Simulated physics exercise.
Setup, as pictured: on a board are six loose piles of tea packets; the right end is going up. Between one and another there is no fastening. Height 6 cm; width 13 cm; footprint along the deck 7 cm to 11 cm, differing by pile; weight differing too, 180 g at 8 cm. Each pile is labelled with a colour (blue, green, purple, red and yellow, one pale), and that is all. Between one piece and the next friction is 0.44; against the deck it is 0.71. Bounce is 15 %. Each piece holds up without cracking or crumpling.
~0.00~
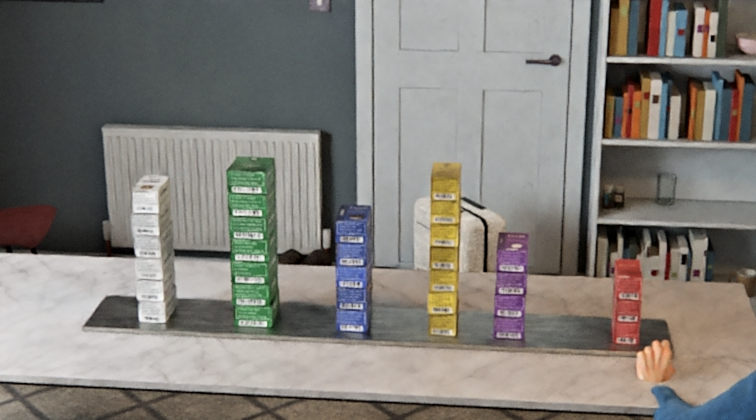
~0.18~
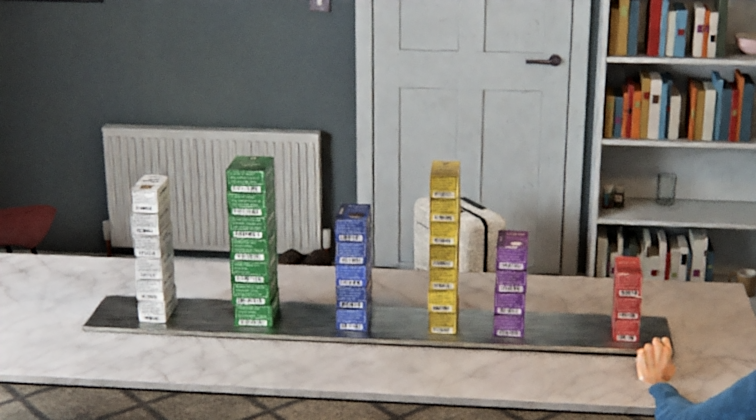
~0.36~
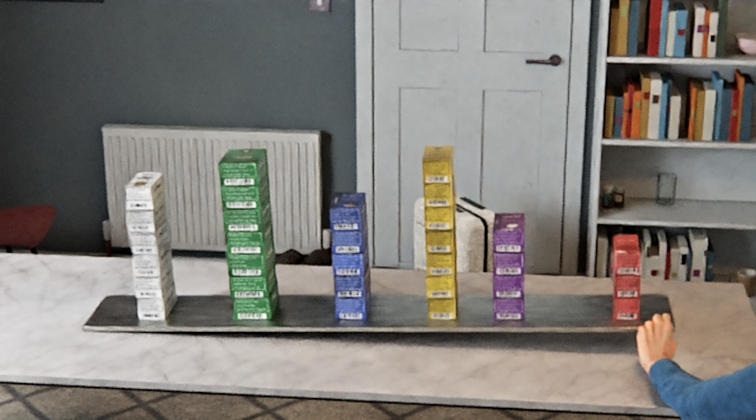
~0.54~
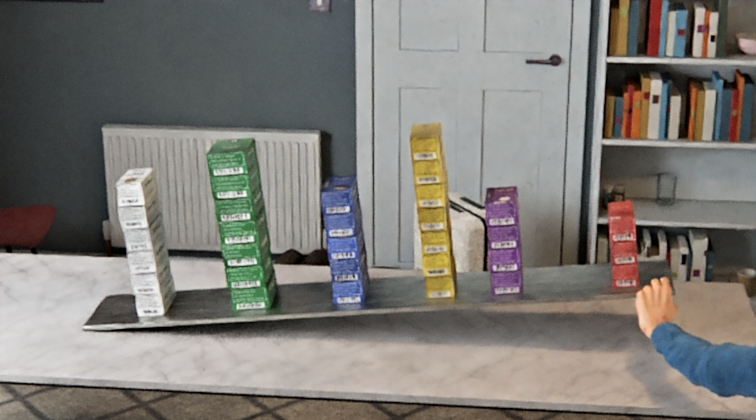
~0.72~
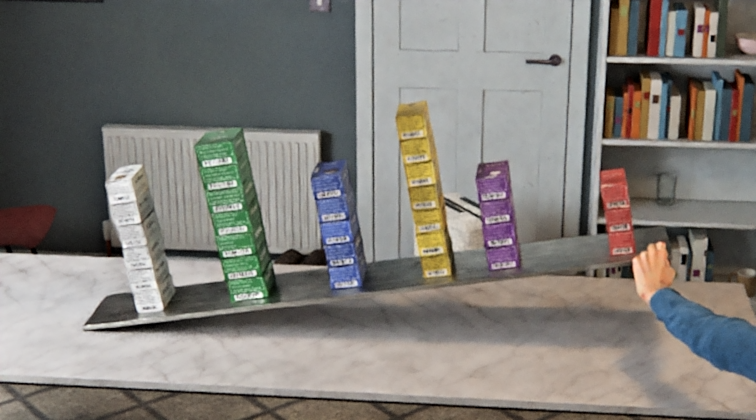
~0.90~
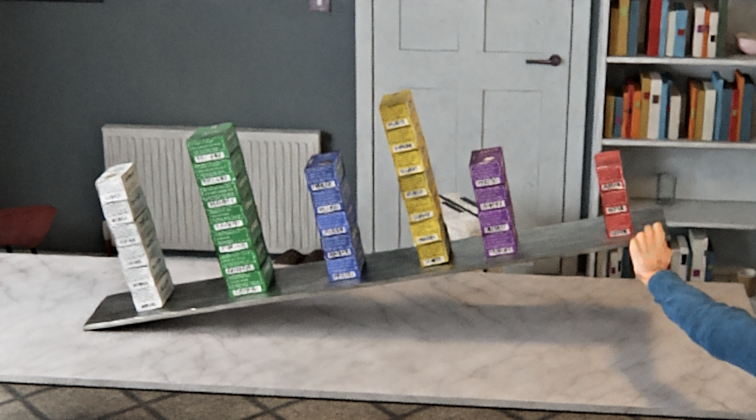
A hand in a blue sleeve grips the right end of a long dark board on a pale marbled table, seen from the front in a room with a grey wall, radiator, door and bookshelves. Six stacks of packets stand along it: white, green, blue, yellow, purple and red. The hand steadily raises that end, and the stacks lean left with the sloping board while the view stays still.
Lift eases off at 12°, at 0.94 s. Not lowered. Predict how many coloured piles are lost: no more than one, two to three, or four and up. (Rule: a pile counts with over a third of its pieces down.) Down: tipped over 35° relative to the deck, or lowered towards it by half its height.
Two to three.
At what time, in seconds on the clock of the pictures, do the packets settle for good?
2.0 s, roughly.
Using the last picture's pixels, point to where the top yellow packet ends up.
I'd say its middle settles close to (101, 273).
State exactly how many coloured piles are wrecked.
That makes 3 altogether.
After 1.26 s, slope 12°; 6 of the 26 other packets down; top yellow packet 29° from how it stood, 48 mm lower; top green packet 8° from how it stood.
After 1.54 s, slope 12°; 18 of the 26 other packets down; top green packet 32° from how it stood, 51 mm lower; top yellow packet 17° from how it stood, 18 cm lower.
In the end (2.4 s), slope 12°; 18 of the 26 other packets down; top yellow packet upside down; top green packet upside down. Wrecked, blue, green and yellow. From the last view, middles, top yellow packet near (101, 273).
